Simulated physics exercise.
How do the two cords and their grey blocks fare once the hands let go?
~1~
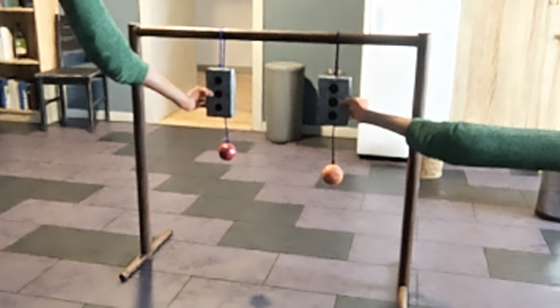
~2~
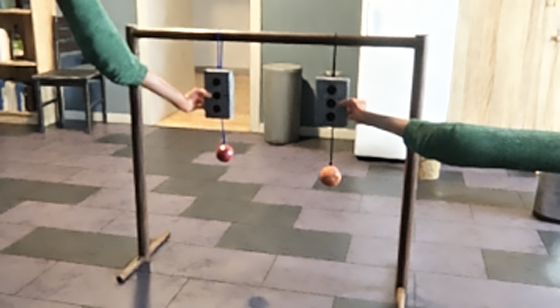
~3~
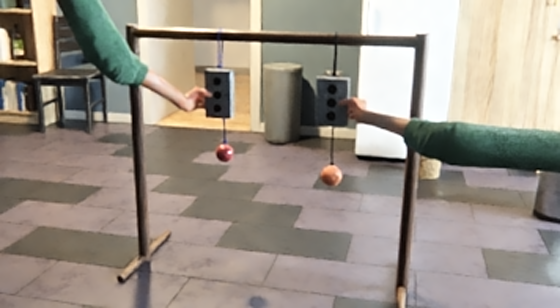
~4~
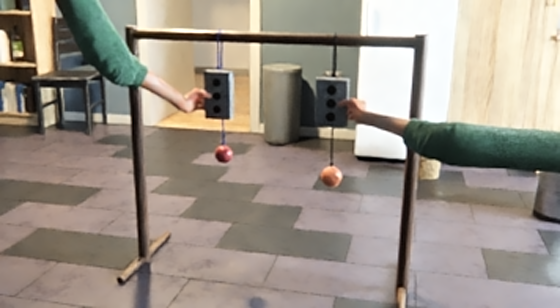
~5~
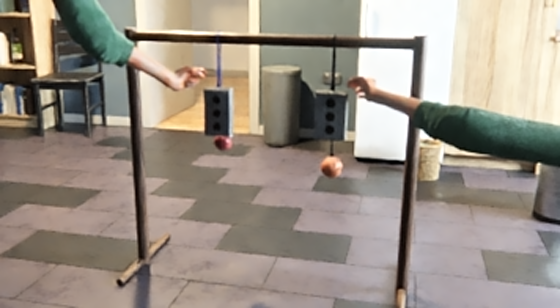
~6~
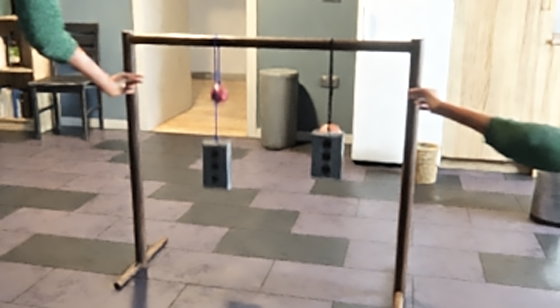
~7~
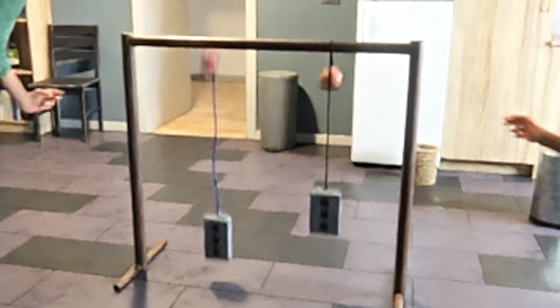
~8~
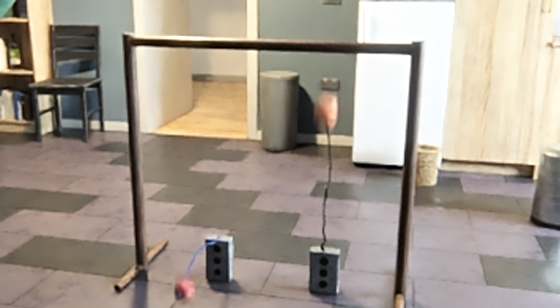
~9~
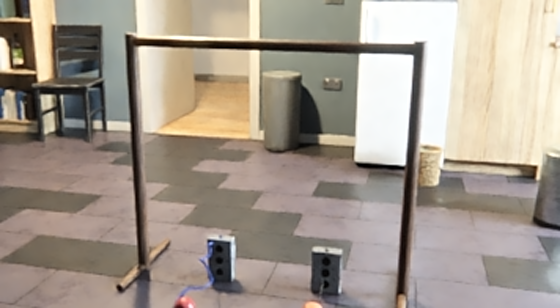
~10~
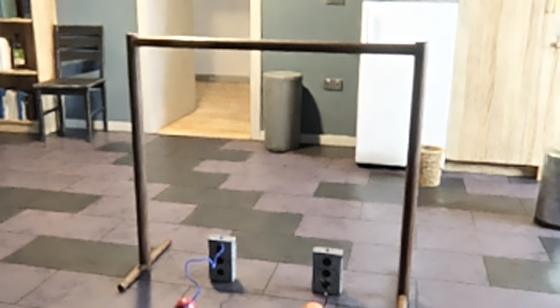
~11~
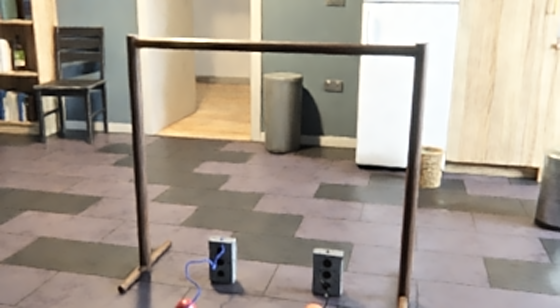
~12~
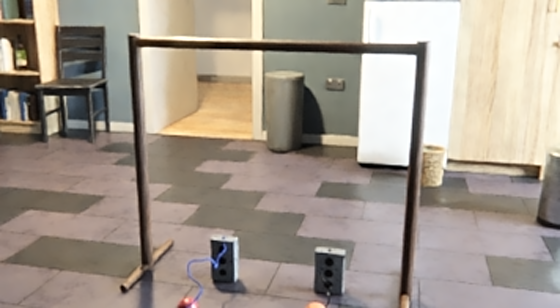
Both cords run over the rail and come off it, so the left block and the right block each drop to the floor.
